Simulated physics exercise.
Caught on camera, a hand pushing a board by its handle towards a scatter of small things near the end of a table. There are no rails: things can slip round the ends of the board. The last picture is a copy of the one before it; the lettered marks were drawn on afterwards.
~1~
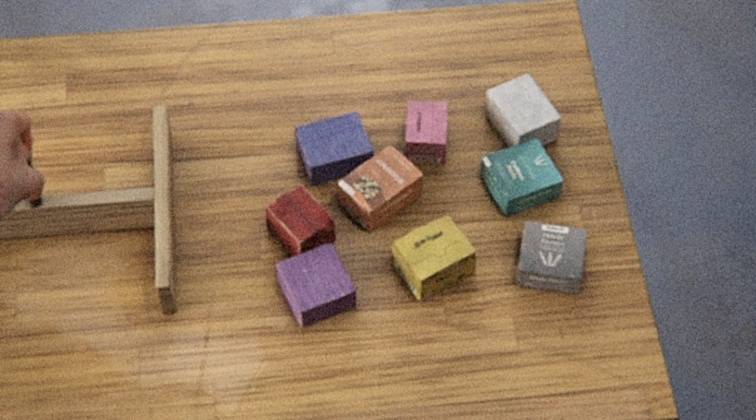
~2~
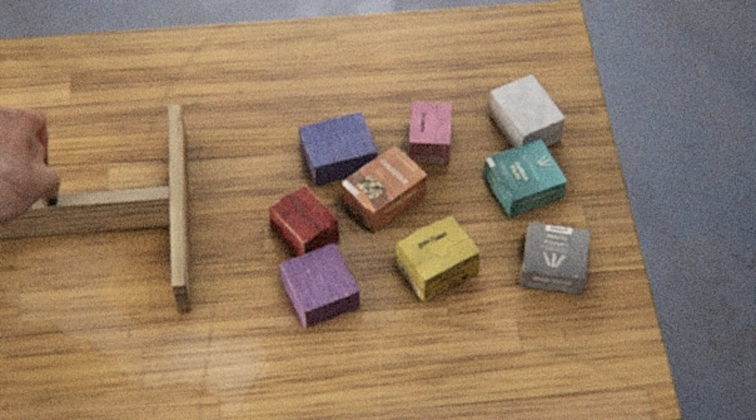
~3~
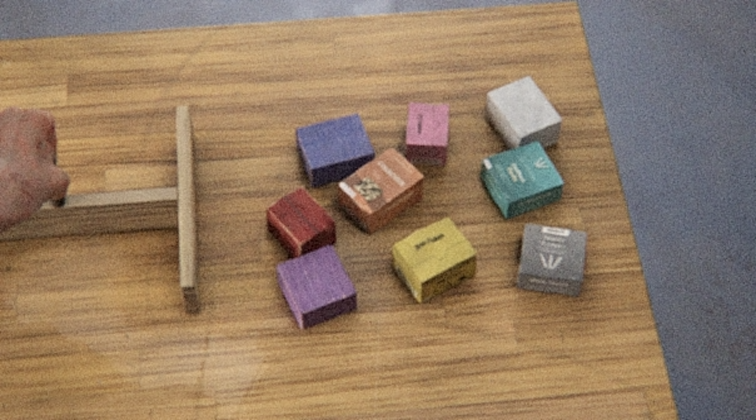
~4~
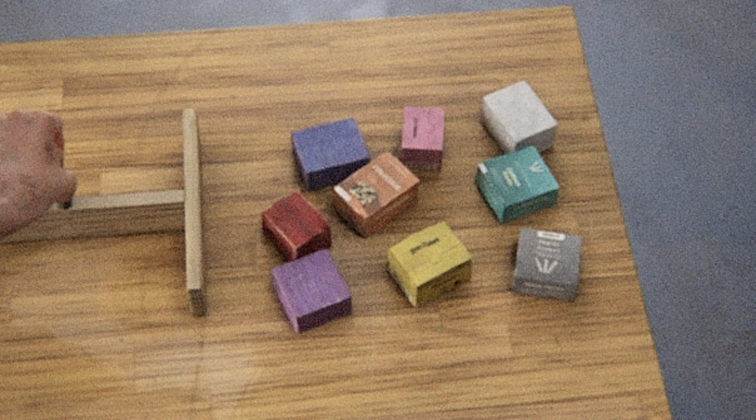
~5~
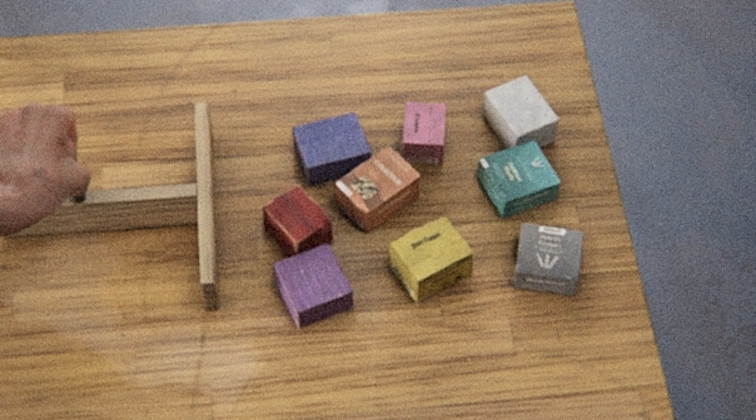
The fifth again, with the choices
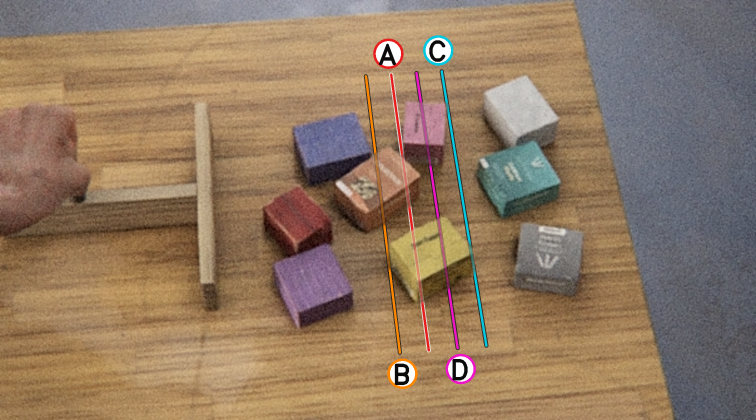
On a wooden tabletop, a hand slowly pushing a T-shaped wooden board rightward, nearing a scatter of small coloured boxes that stay still.
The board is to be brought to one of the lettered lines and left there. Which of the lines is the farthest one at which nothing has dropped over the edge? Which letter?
C is the last safe line.
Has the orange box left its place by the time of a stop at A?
Yes.
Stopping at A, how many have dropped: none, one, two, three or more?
By then, none.
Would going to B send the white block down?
No.
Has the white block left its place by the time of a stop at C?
Yes.
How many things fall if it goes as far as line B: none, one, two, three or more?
In all, none.
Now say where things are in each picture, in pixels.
In the first frame, yellow packet (434, 258); blue block (334, 148); white block (522, 115).
In the second frame, board (177, 191); grey box (555, 258).
In the third frame, board (186, 192); purple block (317, 287).
In the fourth frame, board (192, 194); orange box (376, 195).
In the fifth frame, board (204, 189); yellow packet (431, 259); blue block (332, 149); white block (520, 117).
On the marked copy, A at (409, 203); B at (382, 205); C at (463, 199); D at (436, 201).
With C. Early on, board (297, 182); purple block (343, 286); blue block (337, 149).
Further on, board (390, 175); grey box (564, 259); turquoise box (541, 179).
At the end, board (459, 170); grey box (633, 253); turquoise box (600, 184); nothing has fallen.
As for the rest, A is safe but short; B is safe but short; D is safe but short.
